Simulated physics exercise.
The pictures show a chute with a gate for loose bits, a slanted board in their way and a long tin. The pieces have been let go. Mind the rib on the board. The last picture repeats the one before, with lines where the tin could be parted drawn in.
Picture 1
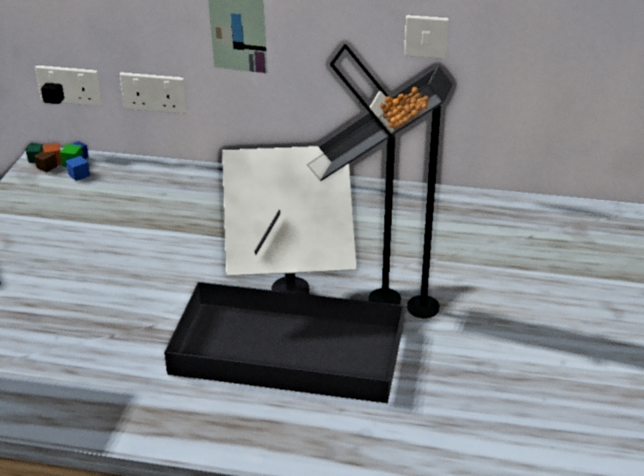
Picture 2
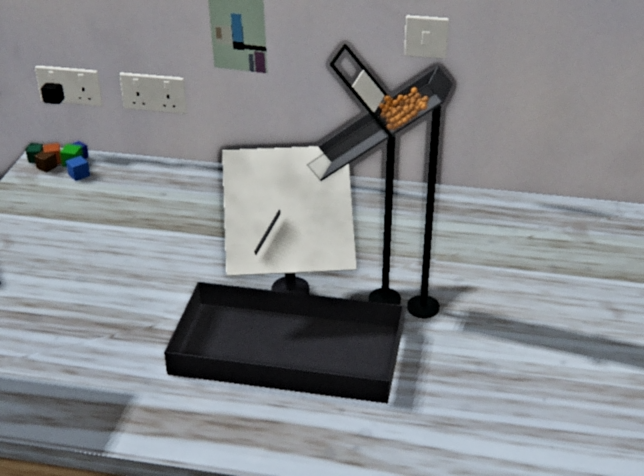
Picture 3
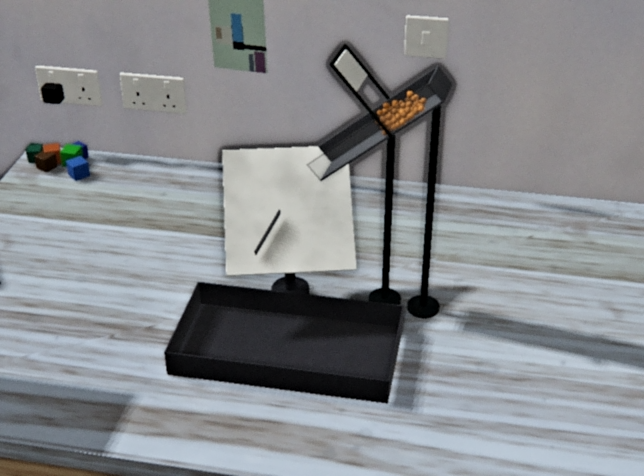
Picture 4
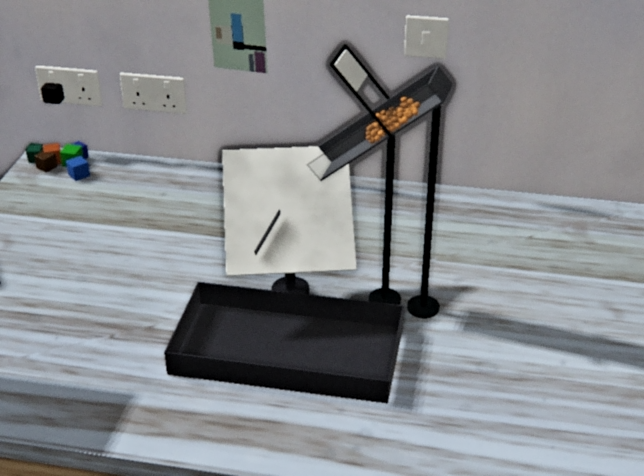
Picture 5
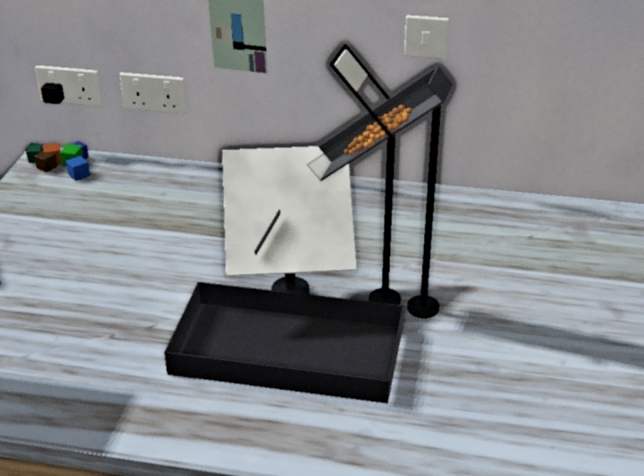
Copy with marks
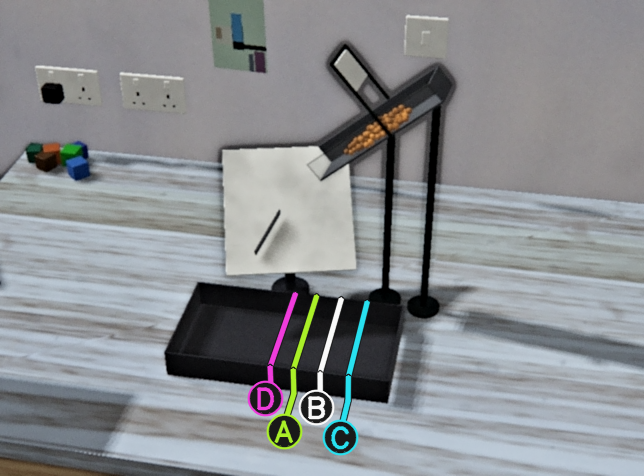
The clip shows small orange-brown pieces behind a gate in a sloping chute, above a tilted pale board and an empty black tray. The gate slides up and away, and the pieces slide down the chute toward the lower left.
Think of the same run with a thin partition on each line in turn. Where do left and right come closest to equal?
Go for D.
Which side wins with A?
More lands on the left.
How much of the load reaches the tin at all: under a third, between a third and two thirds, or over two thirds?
About that: Over two thirds.
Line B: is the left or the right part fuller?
More lands on the left.
On the marked copy, line A crosses the front rim at (293, 368); line B crosses the front rim at (320, 372); line C crosses the front rim at (348, 376); line D crosses the front rim at (270, 366).
With A, of what is caught, the larger part on the left of the divider, about a tenth on the right.
With B, of what is caught, almost all on the left of the divider, just a few on the right.
With C, of what is caught, almost all on the left of the divider, just a few on the right.
With D, of what is caught, the larger part on the left of the divider, roughly a quarter on the right.
